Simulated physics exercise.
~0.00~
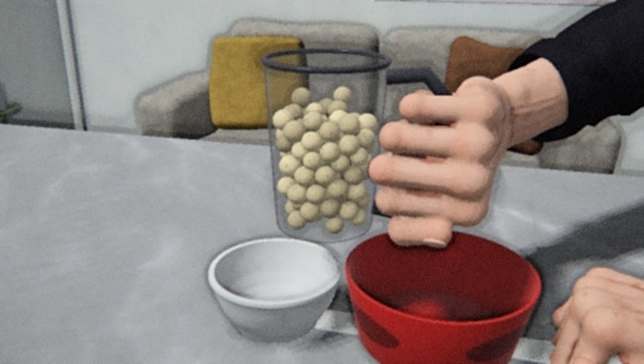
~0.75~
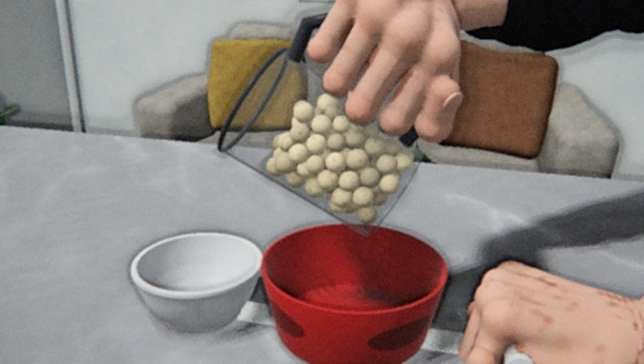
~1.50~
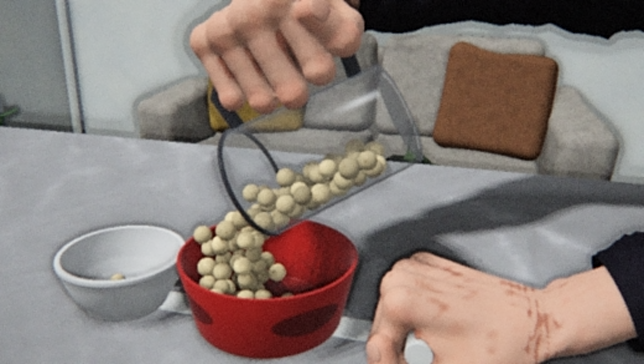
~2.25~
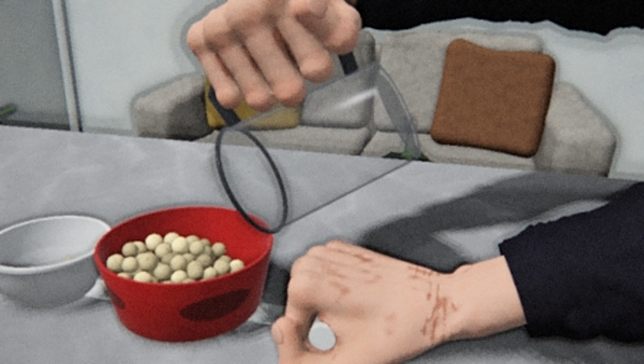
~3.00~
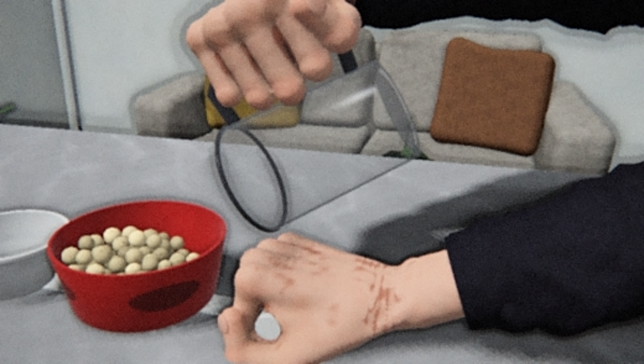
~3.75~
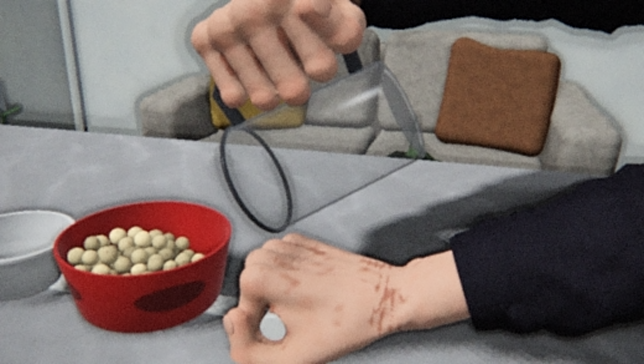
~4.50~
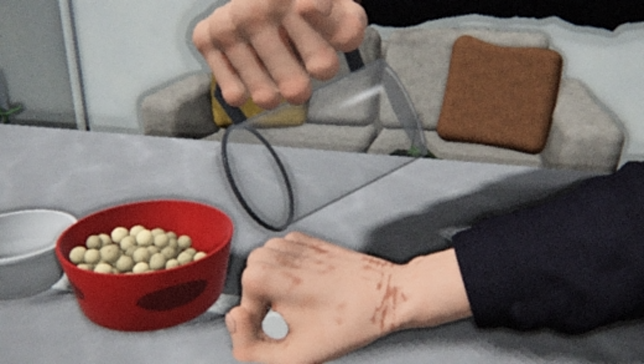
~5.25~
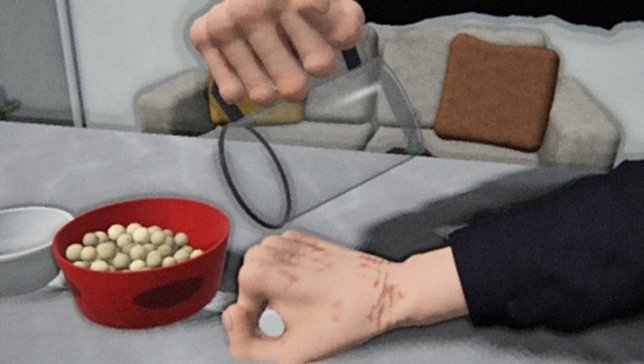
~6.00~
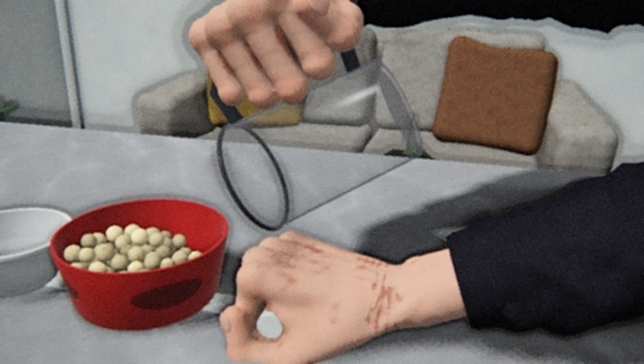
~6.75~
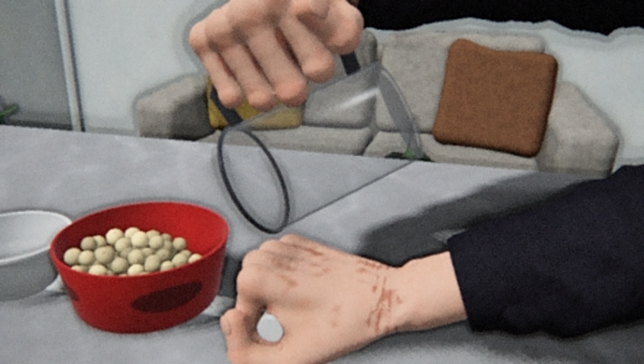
At the start, a hand holds a clear cup full of round, pale nuts above a grey table, with a small white bowl and a larger red dish below and a sofa behind. The cup tips over to the left while a second hand, low on the right, slides the bowl and dish leftward along a strip. The nuts tumble from the rim and pile into the red dish as it passes beneath. The cup empties and stays tilted mouth-down, and the row soon stops. At the end, the red dish holds the heap of nuts, while the hands stay still.
